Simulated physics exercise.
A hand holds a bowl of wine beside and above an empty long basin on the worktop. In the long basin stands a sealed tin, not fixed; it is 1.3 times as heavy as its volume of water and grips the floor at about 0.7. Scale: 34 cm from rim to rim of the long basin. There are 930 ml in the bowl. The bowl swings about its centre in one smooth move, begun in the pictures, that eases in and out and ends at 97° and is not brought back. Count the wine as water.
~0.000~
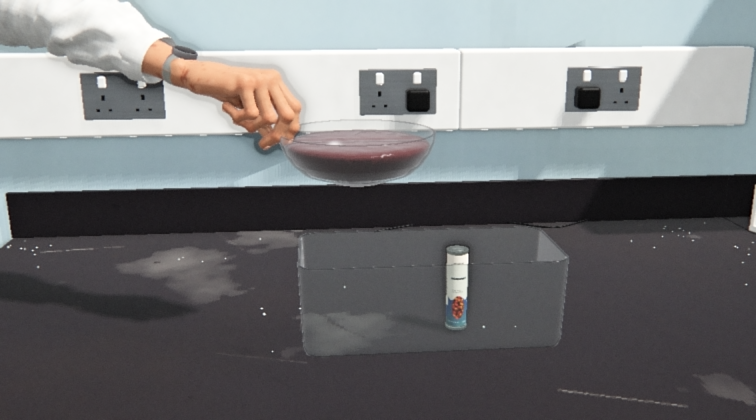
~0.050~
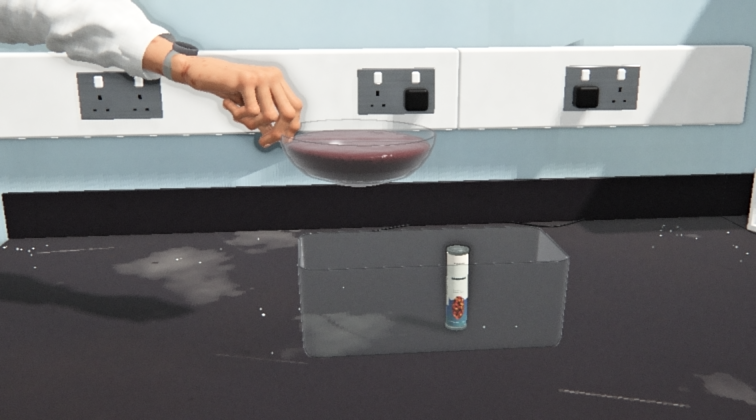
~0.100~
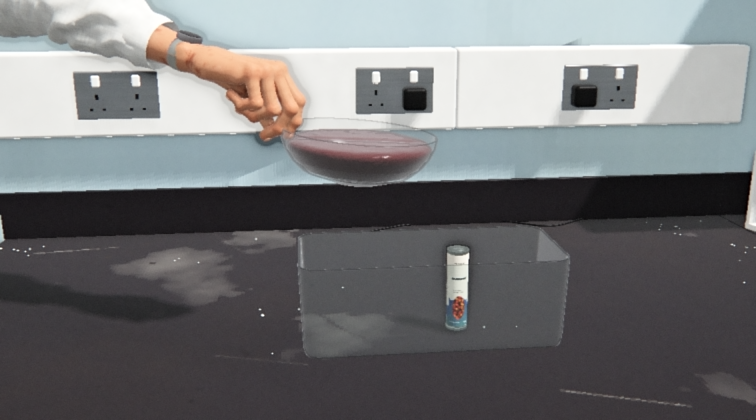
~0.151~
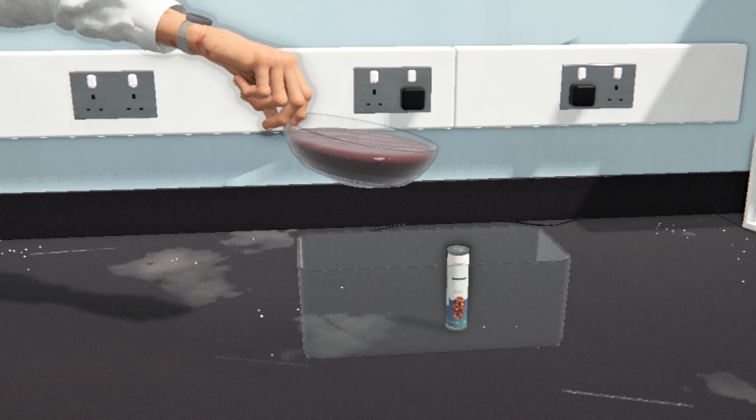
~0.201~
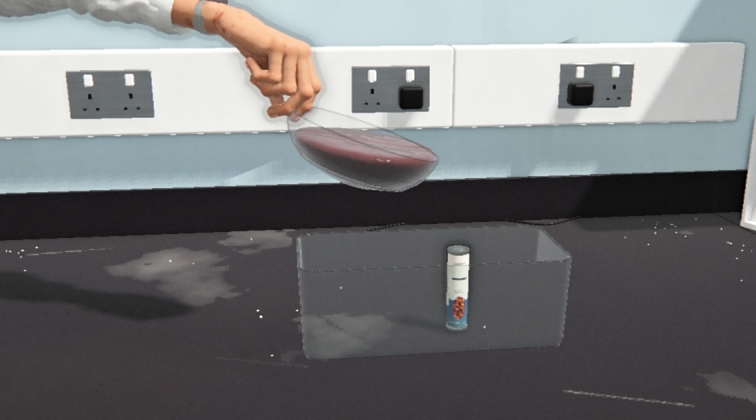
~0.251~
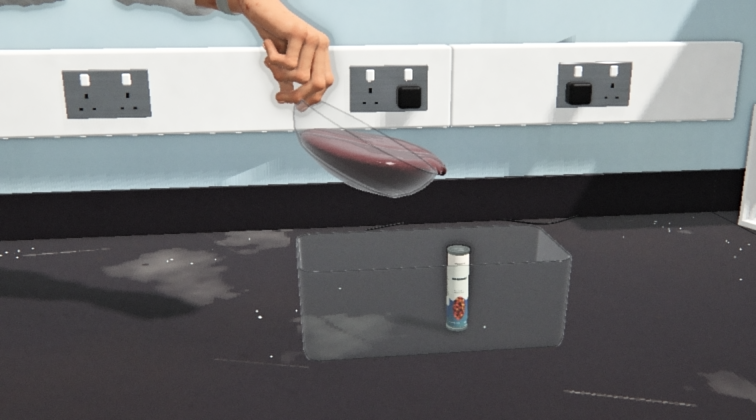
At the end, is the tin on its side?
It remains upright.
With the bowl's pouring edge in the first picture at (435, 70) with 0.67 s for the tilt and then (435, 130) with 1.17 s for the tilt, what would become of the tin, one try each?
First it keeps standing; then it stays up.
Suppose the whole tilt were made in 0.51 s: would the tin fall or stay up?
The tin remains upright.
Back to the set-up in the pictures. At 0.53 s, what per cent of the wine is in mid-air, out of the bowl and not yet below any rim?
About 28 per cent.
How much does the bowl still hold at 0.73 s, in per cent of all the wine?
About 0 per cent.
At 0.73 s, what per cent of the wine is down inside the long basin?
Near 86 in a hundred.
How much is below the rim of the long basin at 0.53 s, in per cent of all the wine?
About 66 per cent.
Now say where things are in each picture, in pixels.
Tilt 0°; pouring edge (434, 132); surface from (283, 143) to (429, 140); the long basin's rim runs from (300, 252) to (553, 244); the tin's top is at (458, 253), in the first frame.
Tilt 1°; pouring edge (434, 133); surface from (284, 142) to (429, 141), in the second frame.
Tilt 5°; pouring edge (436, 138); surface from (285, 138) to (431, 143), in the third frame.
Tilt 12°; pouring edge (437, 147); surface from (287, 135) to (433, 147), in the fourth frame.
Tilt 20°; pouring edge (437, 158); surface from (292, 133) to (436, 152); 1 per cent is over the edge, in the fifth frame.
Tilt 30°; pouring edge (434, 171); surface from (298, 133) to (416, 155); 7 per cent is over the edge, in the sixth frame.
Then, 0.53 s in, the tilt is 86° and 5 per cent is still to pour; the tin stands where it began.
Then, 0.73 s in, the tilt is 97° and 0 per cent is still to pour; the tin stands where it began.
Then, 0.94 s in, the tilt is 97° and 0 per cent is still to pour; the tin stands where it began.
Then, 1.17 s in, the tilt is 97° and 0 per cent is still to pour; the tin stands where it began.
Finally, the tin stands where it began.
